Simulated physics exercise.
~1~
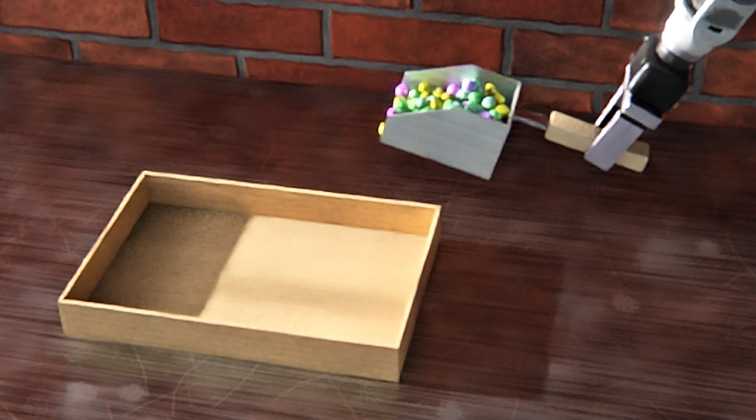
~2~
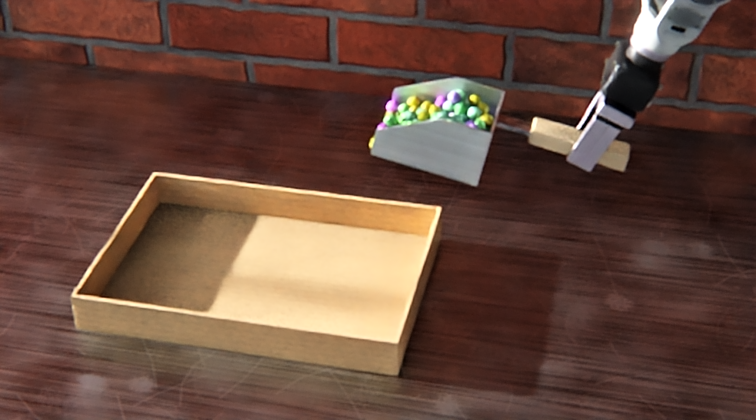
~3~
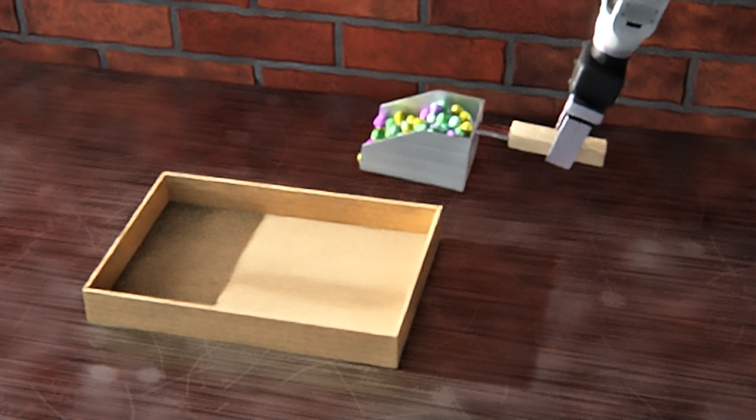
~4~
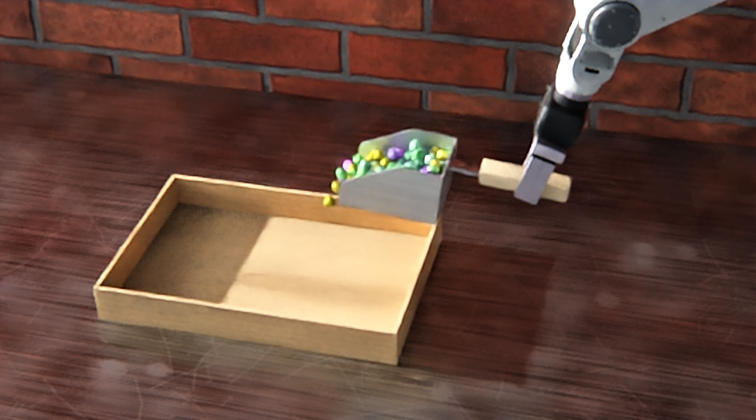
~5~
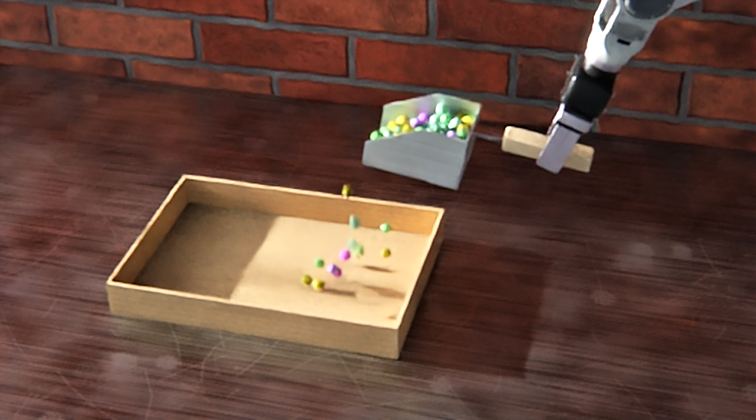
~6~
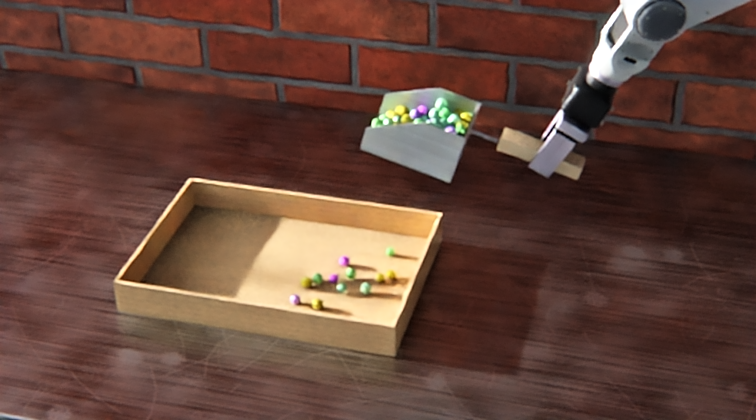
Robot arm swinging a scoop of colourful balls toward a wooden tray, spilling a few in, then drawing back still well loaded.
